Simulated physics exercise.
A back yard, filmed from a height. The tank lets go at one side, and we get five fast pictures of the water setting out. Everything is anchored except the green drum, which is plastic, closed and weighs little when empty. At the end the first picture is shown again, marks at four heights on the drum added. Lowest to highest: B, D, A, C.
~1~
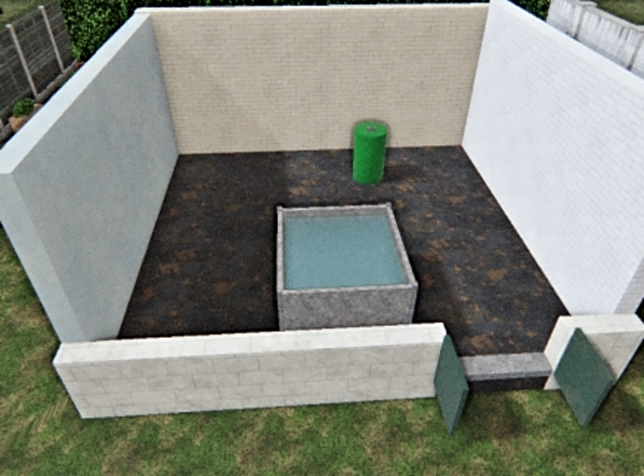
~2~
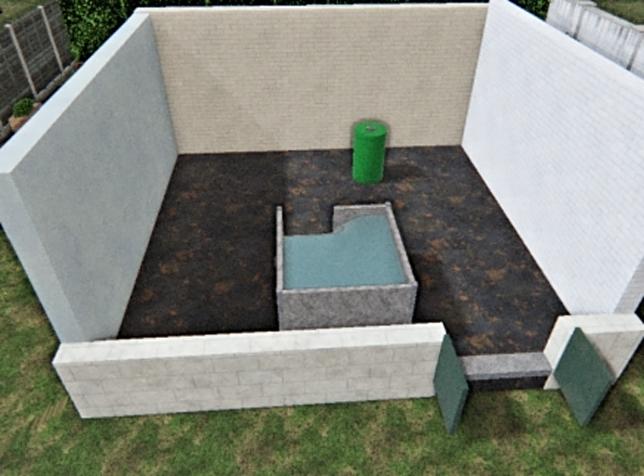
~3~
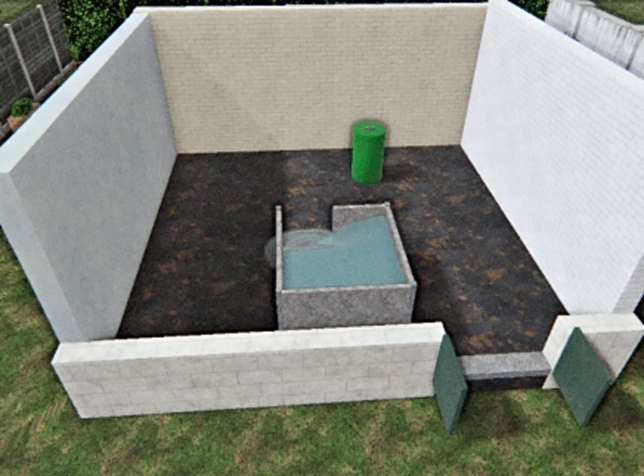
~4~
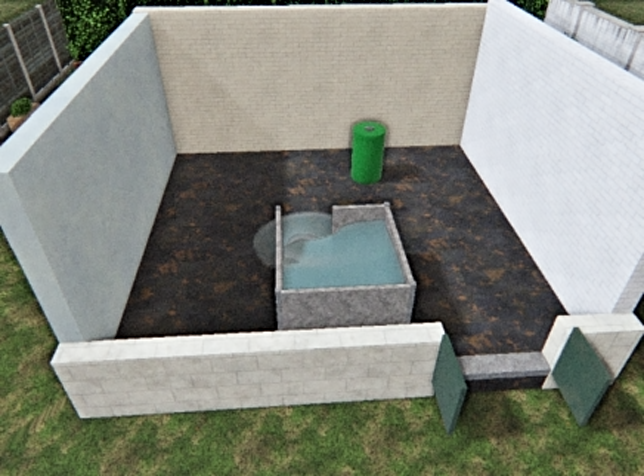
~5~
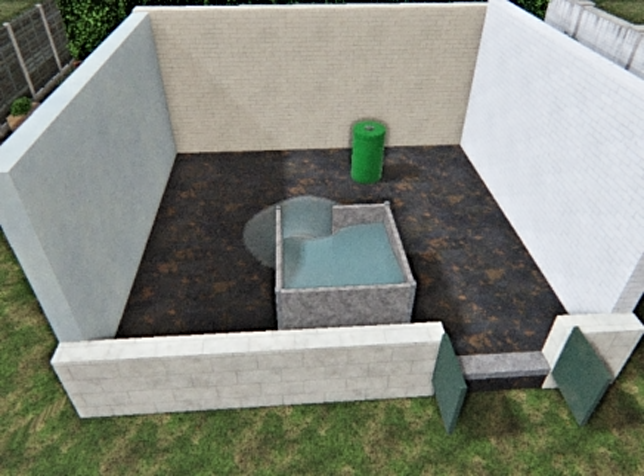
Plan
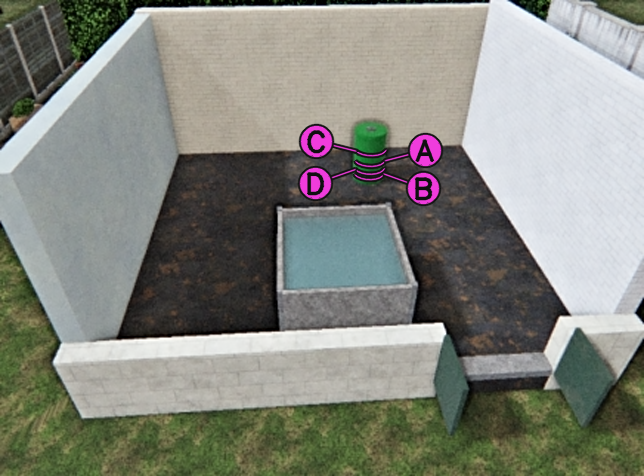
A walled yard with dark, mottled ground is seen from a fixed, high viewpoint, with grass in front. A grey, square tank of blue-green water stands near the middle, a green drum behind it to the right and an open green gate at the front right. A gap opens in the tank's back wall, the water inside drops and sloshes, and a thin, pale sheet spreads behind and left.
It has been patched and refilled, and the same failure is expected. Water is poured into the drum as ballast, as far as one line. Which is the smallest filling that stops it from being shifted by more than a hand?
Level D.
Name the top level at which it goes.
It is B.
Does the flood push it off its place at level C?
No, not at all.
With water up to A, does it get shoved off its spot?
No.
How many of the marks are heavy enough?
Three.
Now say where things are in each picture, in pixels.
In the first frame, lid of the green drum at (371, 129); tank full, its middle at (340, 250); open gate at (500, 323).
In the second frame, water covers 1 % of the ground, mostly out of sight from here.
In the third frame, water covers 3 % of the ground, mostly out of sight from here.
In the fourth frame, water covers 6 % of the ground, mostly out of sight from here.
In the fifth frame, lid of the green drum at (370, 128); 9 % of the ground wet, in view closest to the drum at (322, 202).
On the marked copy, A at (371, 166); B at (371, 179); C at (372, 155); D at (371, 174); from the bottom up B, D, A, C.
With A, it does not move.
With B, it is pushed about its own width away.
With C, it does not move.
With D, it does not move.
